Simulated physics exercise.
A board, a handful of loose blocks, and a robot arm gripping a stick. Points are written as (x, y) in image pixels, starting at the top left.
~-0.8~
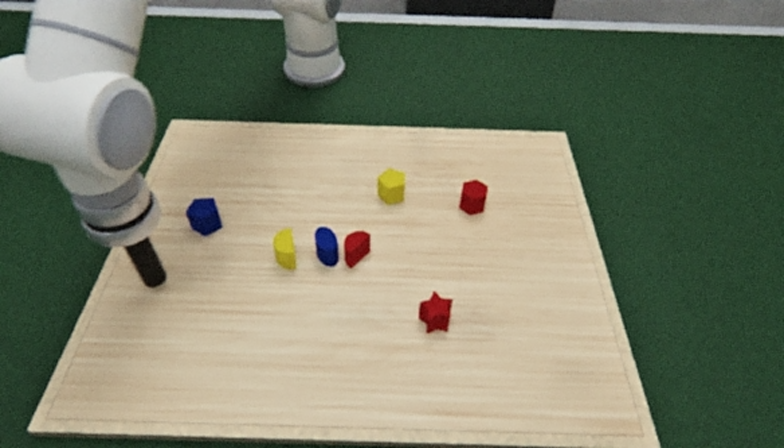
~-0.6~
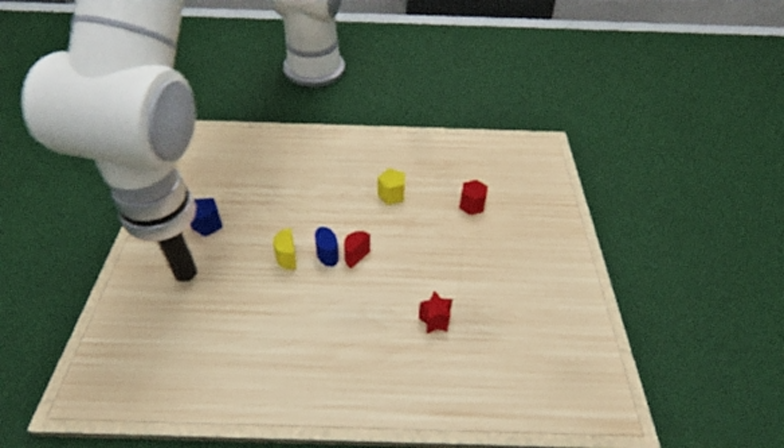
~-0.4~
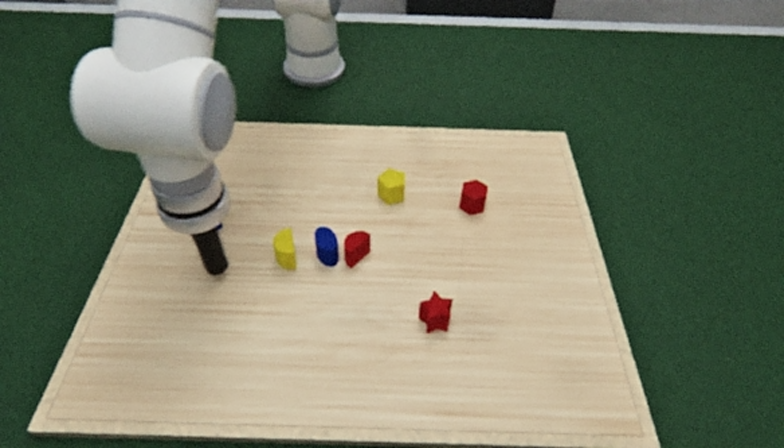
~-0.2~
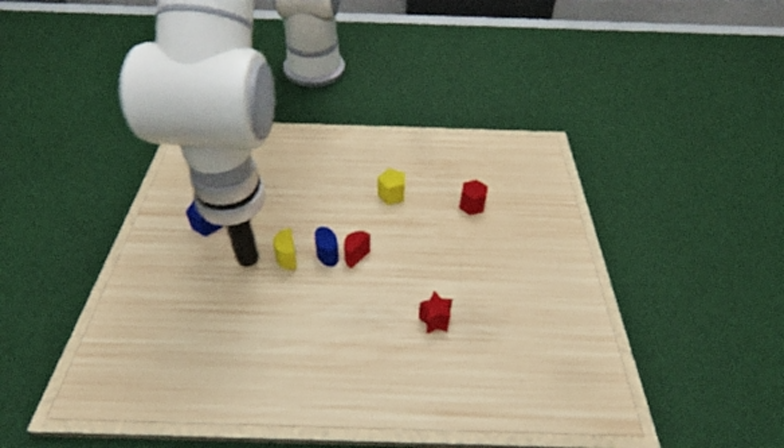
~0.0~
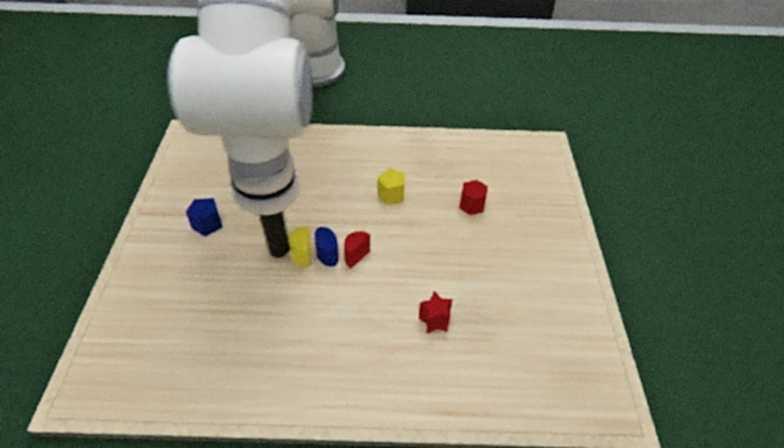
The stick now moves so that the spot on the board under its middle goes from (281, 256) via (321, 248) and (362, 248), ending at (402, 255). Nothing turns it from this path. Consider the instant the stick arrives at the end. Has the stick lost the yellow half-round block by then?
Short answer: No.
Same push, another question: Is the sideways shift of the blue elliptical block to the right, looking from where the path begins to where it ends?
Going by the path, yes.
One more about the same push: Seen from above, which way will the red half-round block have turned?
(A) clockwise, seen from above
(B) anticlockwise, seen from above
I'll go with B - anticlockwise, seen from above.
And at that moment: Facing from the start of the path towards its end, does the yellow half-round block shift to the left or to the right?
Right-hand side.
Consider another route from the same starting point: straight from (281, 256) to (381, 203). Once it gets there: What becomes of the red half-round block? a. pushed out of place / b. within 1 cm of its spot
My answer is option a.
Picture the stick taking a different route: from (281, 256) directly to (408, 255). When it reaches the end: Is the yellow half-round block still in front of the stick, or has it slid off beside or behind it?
My prediction: In front.
On the path given first. One third of the way, stick (322, 242); yellow half-round block (343, 233), turned 20° clockwise; blue elliptical block (360, 240), turned 35° clockwise; red half-round block (381, 242), turned 25° anticlockwise.
Two thirds of the way, stick (364, 242); yellow half-round block (385, 237), turned 50° clockwise; blue elliptical block (395, 251), turned 65° clockwise; red half-round block (419, 253), turned 55° anticlockwise.
At the end, stick (402, 248); yellow half-round block (422, 250), turned 85° clockwise; blue elliptical block (420, 266), turned 105° clockwise; red half-round block (449, 272), turned 80° anticlockwise.
